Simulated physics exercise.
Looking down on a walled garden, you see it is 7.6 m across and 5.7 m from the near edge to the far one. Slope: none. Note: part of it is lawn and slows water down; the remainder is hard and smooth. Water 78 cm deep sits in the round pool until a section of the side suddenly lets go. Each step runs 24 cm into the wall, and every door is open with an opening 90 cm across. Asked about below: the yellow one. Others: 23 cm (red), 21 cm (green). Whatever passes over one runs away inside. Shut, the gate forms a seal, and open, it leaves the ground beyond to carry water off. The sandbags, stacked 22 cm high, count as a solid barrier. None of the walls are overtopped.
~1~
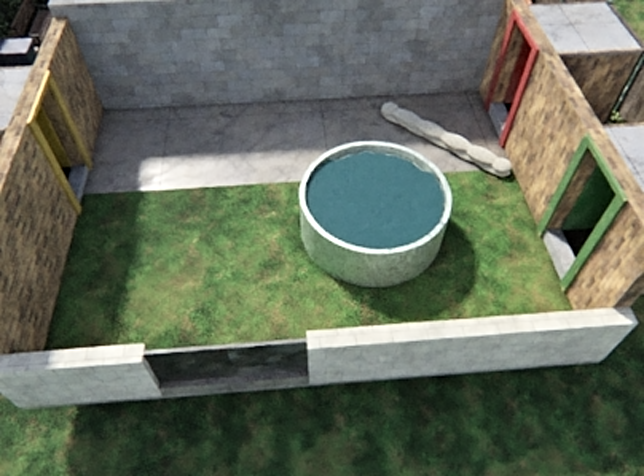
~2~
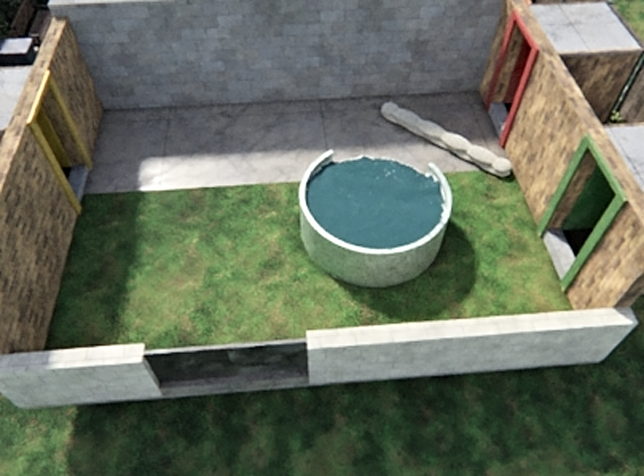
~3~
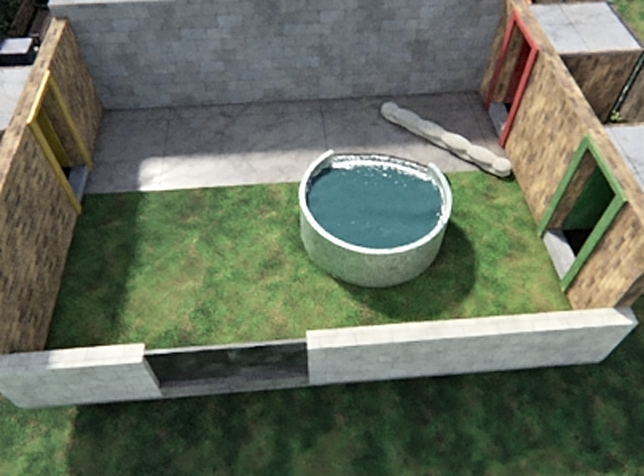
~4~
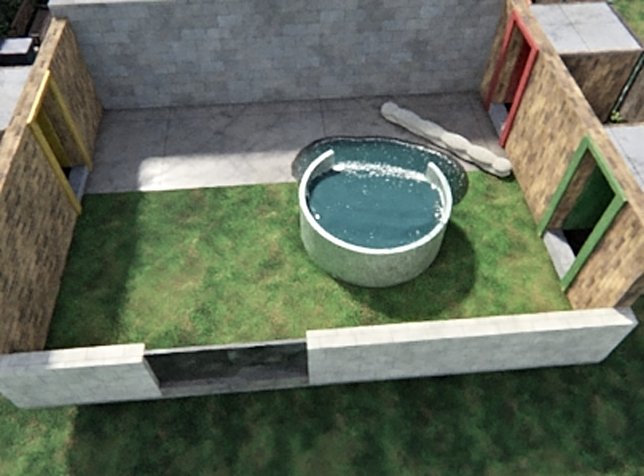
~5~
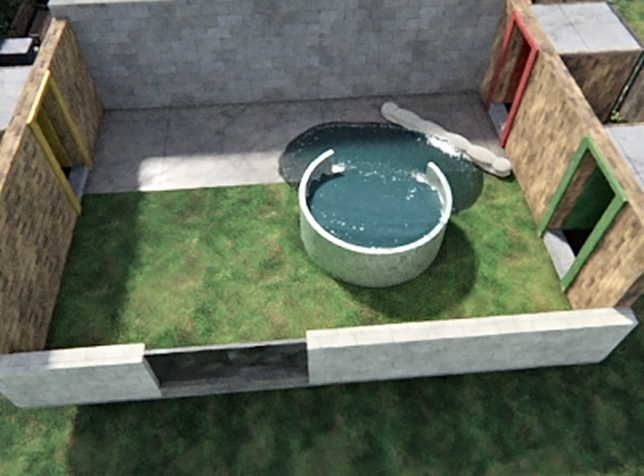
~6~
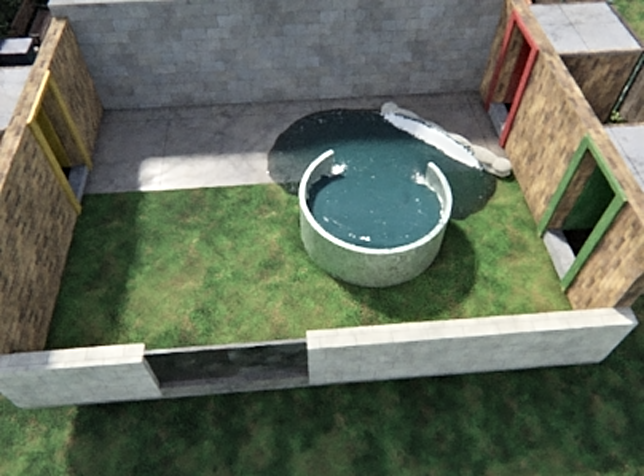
In a walled garden with colored doorways, a round pool sat full and still until its far side opened, and water poured out, spreading over the paving and reaching the row of sandbags.
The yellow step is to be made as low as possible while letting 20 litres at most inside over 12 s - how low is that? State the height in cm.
It comes to about 10.5 cm.
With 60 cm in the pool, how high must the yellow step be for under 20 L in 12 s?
8.0 cm.
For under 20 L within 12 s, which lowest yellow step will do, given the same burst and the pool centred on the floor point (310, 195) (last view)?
It should be around 8.5 cm high.
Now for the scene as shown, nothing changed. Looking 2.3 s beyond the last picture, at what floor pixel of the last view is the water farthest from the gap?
At about (104, 113).
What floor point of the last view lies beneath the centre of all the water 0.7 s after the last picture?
Around (375, 181).
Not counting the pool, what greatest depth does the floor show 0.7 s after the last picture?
Roughly 51 cm.
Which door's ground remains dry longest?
Last door: Yellow.
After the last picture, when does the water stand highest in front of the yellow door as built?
It peaks around 2.8 s.
Then, 0.7 s after the last picture water covers 30 % of the floor, deepest (51 cm) near (349, 100); it has not reached the yellow door.
Then, 2.3 s after the last picture water covers 50 % of the floor, deepest (30 cm) near (471, 94); it has not reached the yellow door.
Then, 11.3 s after the last picture water covers 95 % of the floor, deepest (10 cm) near (253, 364); 7 cm at the yellow door, 2 litres in over its 15 cm step.
At the yellow door as built, the water peaked near 18 cm, 2.9 s after the last picture.
With a step of 8.5 cm, 39 litres would have come in within the 12 s; with 11.5 cm, 13 litres. So under 20 litres takes about 10.5 cm.
